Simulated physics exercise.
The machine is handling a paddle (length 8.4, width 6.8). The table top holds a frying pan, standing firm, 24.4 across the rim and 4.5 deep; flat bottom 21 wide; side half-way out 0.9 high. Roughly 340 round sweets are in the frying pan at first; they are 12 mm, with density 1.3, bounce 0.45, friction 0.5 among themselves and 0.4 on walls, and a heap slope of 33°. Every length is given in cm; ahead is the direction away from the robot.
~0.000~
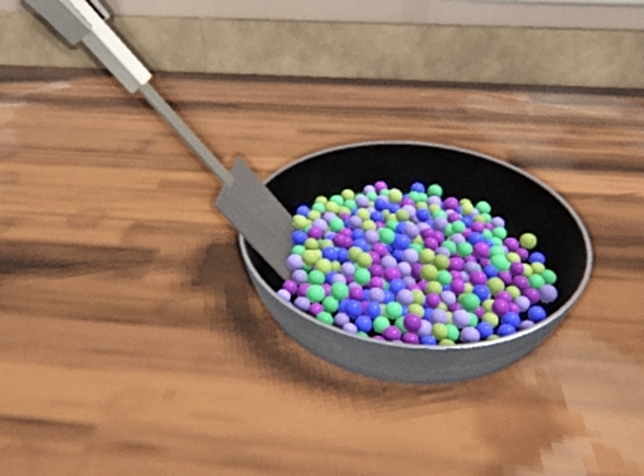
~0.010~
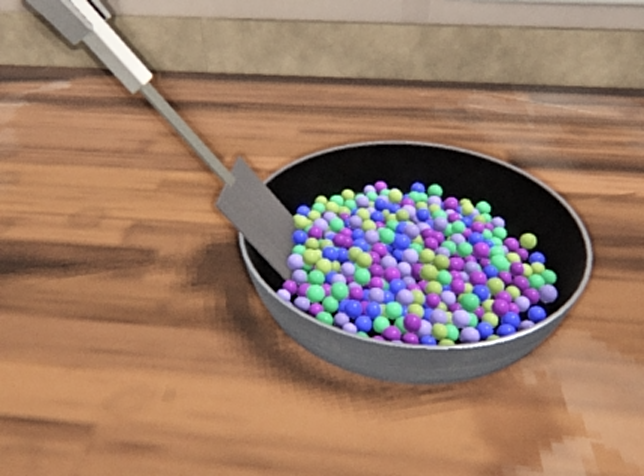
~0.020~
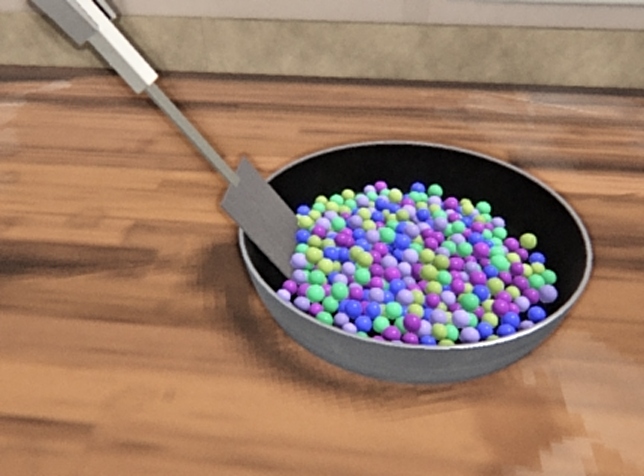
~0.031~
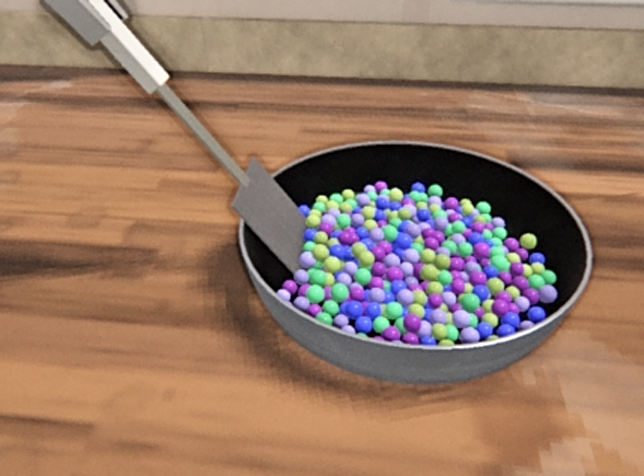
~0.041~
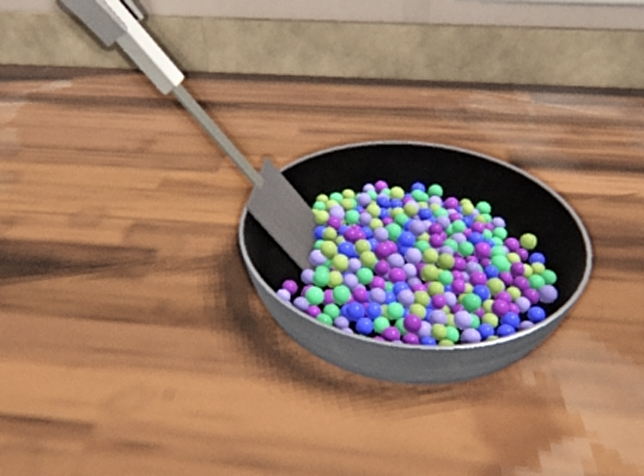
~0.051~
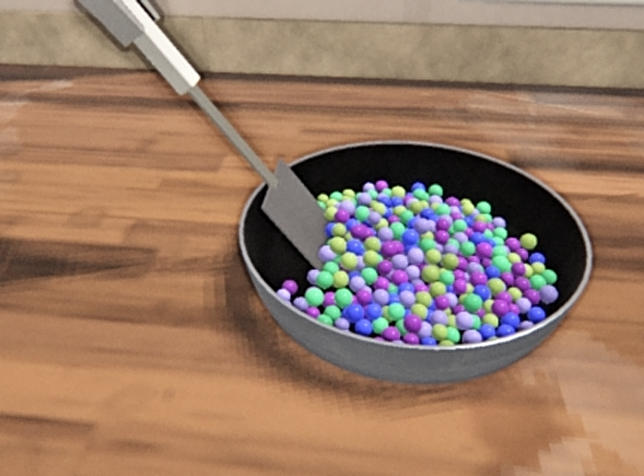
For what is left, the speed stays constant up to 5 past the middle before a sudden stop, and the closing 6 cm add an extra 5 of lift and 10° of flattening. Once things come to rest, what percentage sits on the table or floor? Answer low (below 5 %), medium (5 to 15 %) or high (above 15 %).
Medium.
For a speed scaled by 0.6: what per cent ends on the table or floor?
Roughly 0 percent ends on the table or floor.
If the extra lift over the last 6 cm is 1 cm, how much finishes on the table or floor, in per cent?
It comes to near 0 percent.
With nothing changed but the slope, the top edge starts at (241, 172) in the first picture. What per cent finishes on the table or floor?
Roughly 5%.
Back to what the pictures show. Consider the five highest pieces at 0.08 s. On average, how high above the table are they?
About 5 cm.
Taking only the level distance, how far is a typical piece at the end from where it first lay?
I'd estimate close to 2 centimetres.
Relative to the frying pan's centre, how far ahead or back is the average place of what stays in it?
Ahead of centre, roughly 3.0 centimetres.
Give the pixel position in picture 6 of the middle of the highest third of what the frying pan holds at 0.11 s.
Around (434, 241).
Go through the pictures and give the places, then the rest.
In the first picture, the paddle top edge at (227, 179), sloping 54°; upper third of the load around (402, 245), from x 285 to 545, top at y 190; 340 in the frying pan.
In the second picture, the paddle top edge at (228, 179), sloping 54°; upper third of the load around (402, 245), from x 285 to 545, top at y 190.
In the third picture, the paddle top edge at (233, 179), sloping 54°; upper third of the load around (397, 243), from x 285 to 545, top at y 190.
In the fourth picture, the paddle top edge at (243, 180), sloping 54°; upper third of the load around (396, 246), from x 285 to 545, top at y 190.
In the fifth picture, the paddle top edge at (257, 180), sloping 54°; upper third of the load around (397, 247), from x 285 to 545, top at y 190.
In the sixth picture, the paddle top edge at (272, 181), sloping 54°; upper third of the load around (398, 240), from x 285 to 550, top at y 185; 340 in the frying pan.
After 0.08 s, sloping 54°, highest piece 5 above the table; 340 in the frying pan.
After 0.11 s, sloping 50°, highest piece 6 above the table; 340 in the frying pan.
After 0.33 s, sloping 44°, highest piece 4 above the table; 305 in the frying pan, 34 on the table or floor, 1 on the blade or in flight.
After 1.38 s, sloping 44°, highest piece 3 above the table; 305 in the frying pan, 35 on the table or floor.
In the end, 305 in the frying pan, 35 on the table or floor. That is 10 % on the table or floor.
